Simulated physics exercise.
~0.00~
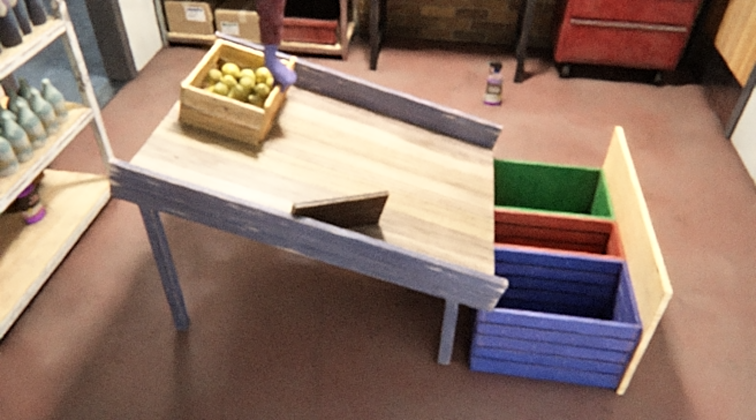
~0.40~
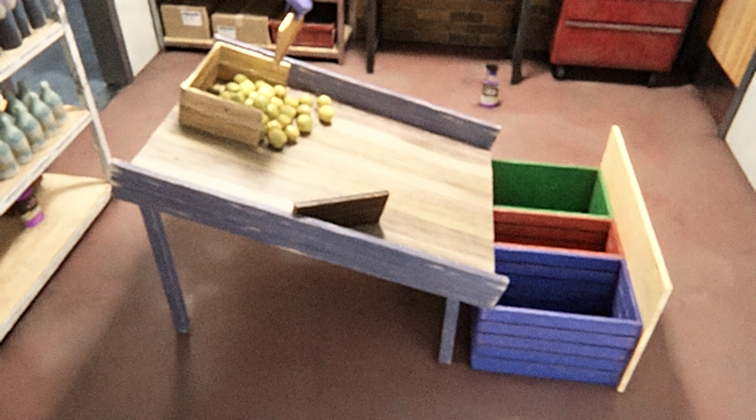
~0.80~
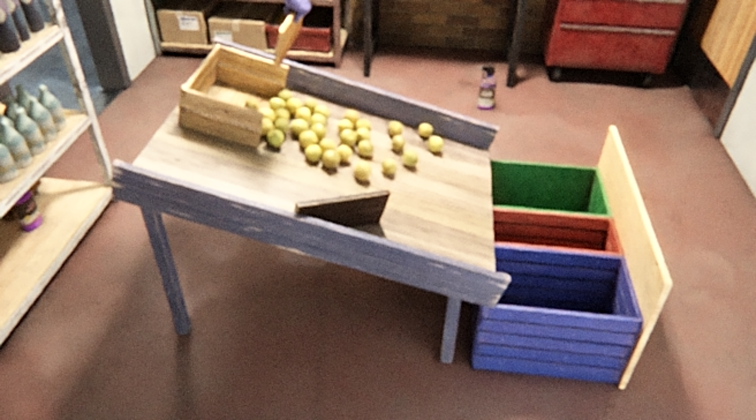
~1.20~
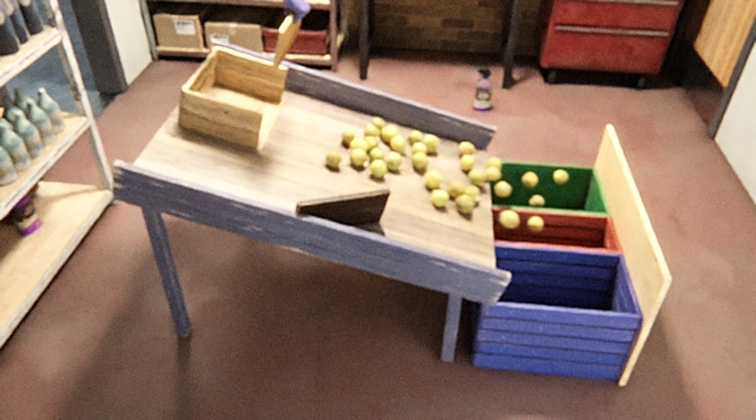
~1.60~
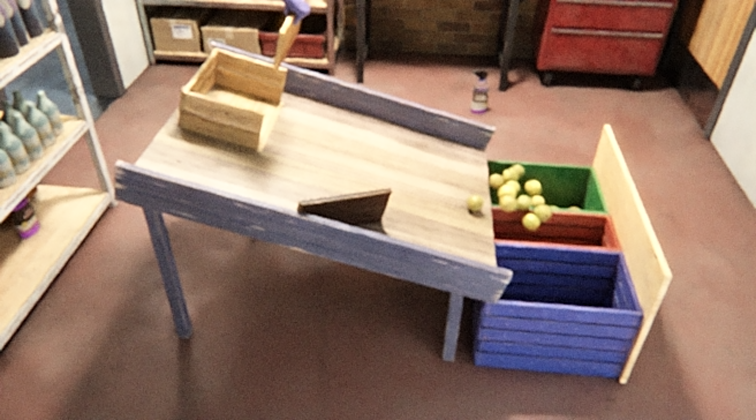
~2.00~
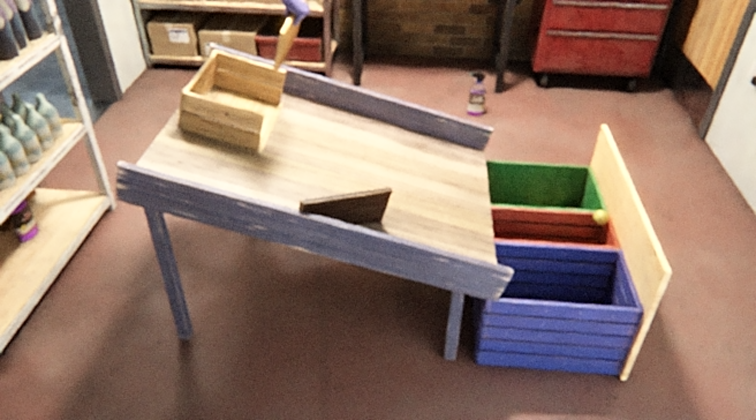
Yellow apples roll from a wooden pen down the sloped table into green and red bins.
